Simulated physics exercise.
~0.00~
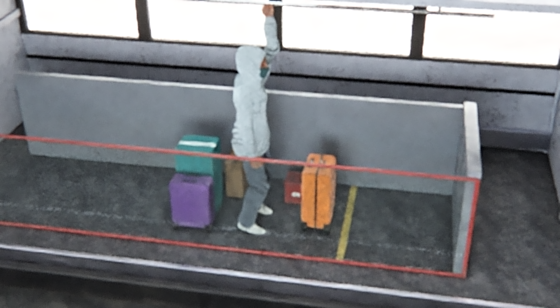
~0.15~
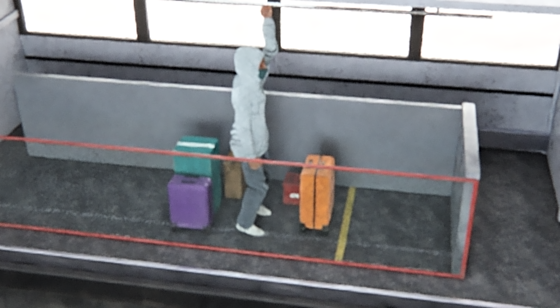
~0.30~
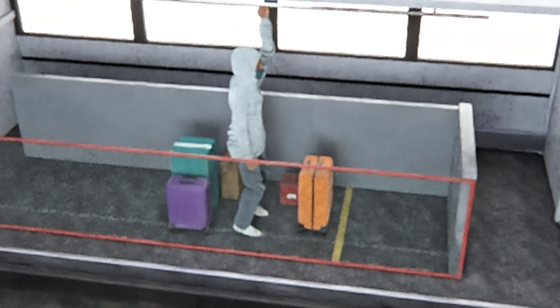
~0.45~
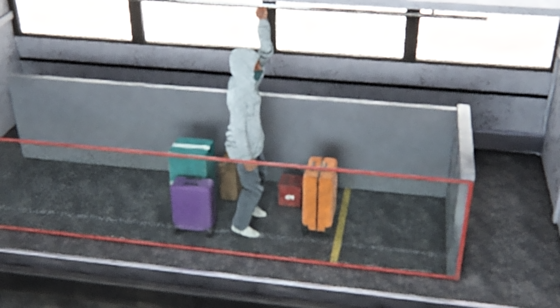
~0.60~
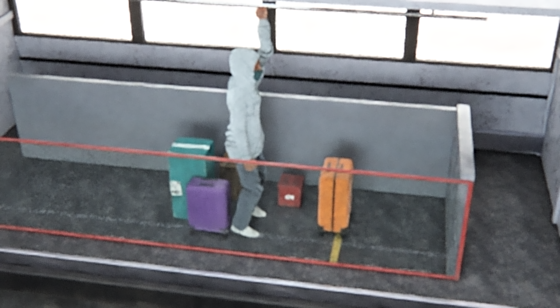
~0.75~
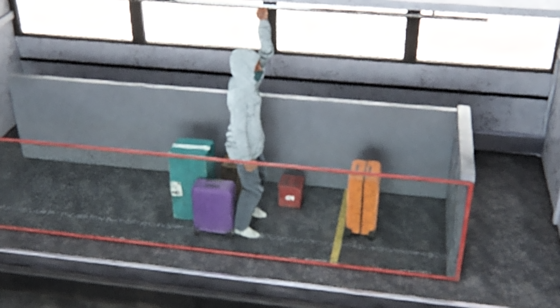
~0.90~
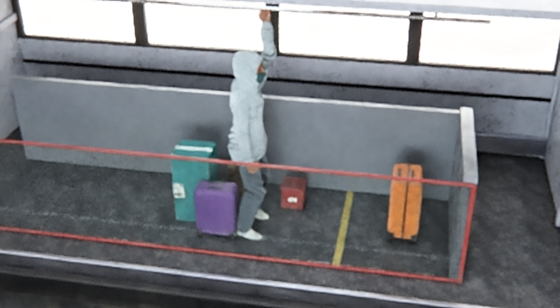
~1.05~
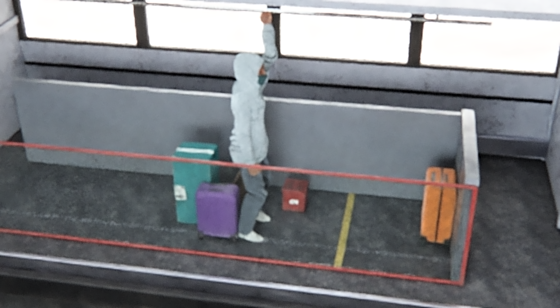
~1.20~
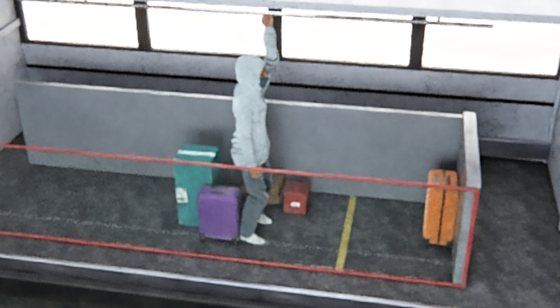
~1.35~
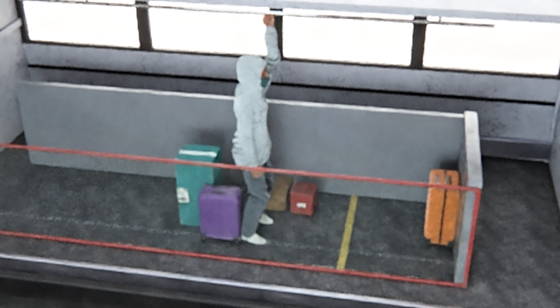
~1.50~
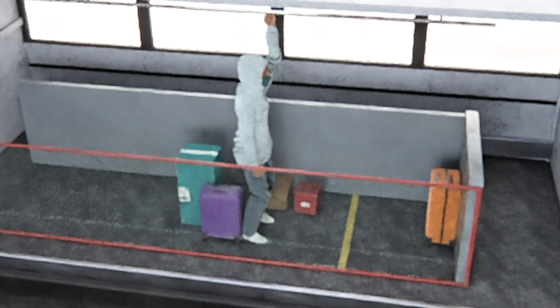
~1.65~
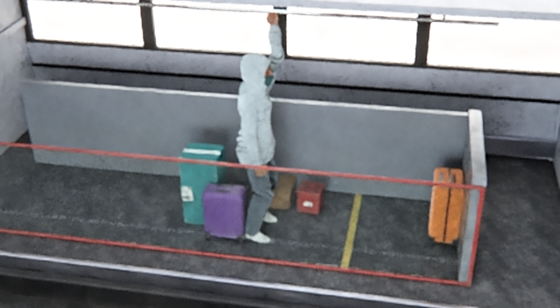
Luggage bay by bus windows, orange suitcase rolling right past yellow line to end wall, purple case stopping short beside standing passenger.
